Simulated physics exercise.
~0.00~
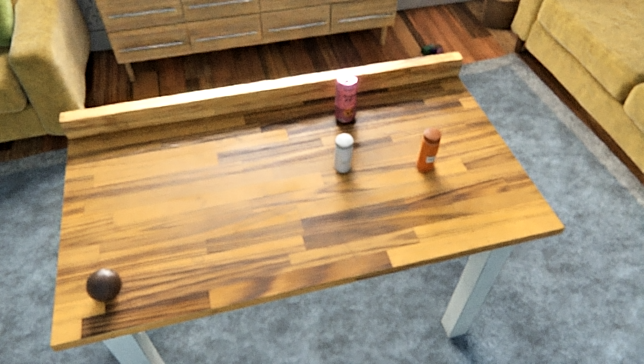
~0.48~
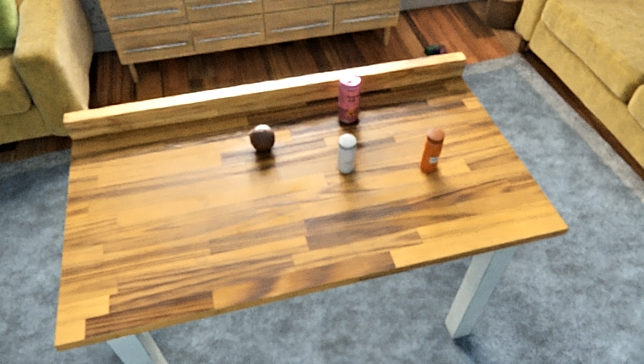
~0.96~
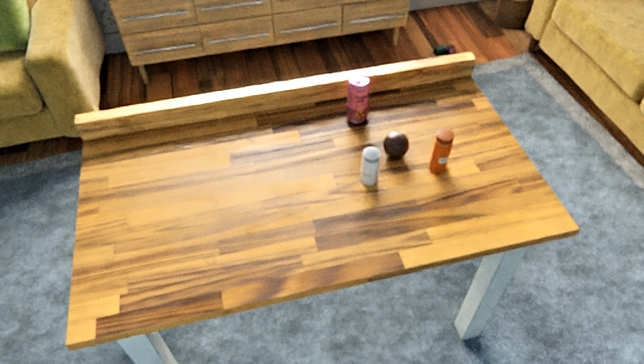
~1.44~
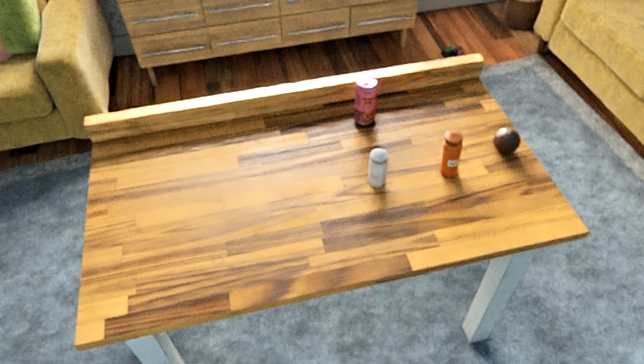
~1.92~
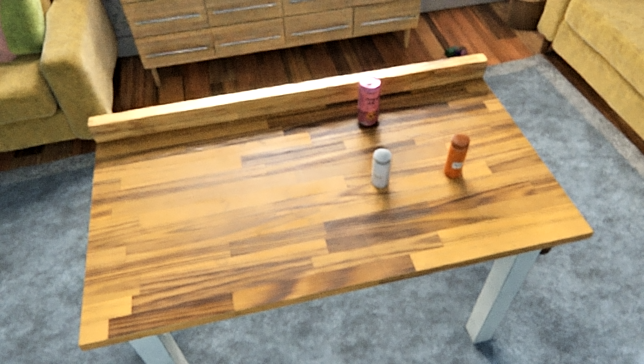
At the start, a dark brown ball sits near the left front corner of a wooden table, with a pink can, a white shaker and an orange shaker standing toward the back and right. The ball travels up and to the right toward the raised rail along the far edge. It then heads right, passing between the shakers and the can, and the white shaker ends up slightly shifted but still upright. The ball continues past the orange shaker to the right side, then drops off the table's edge. The can and both shakers remain standing.
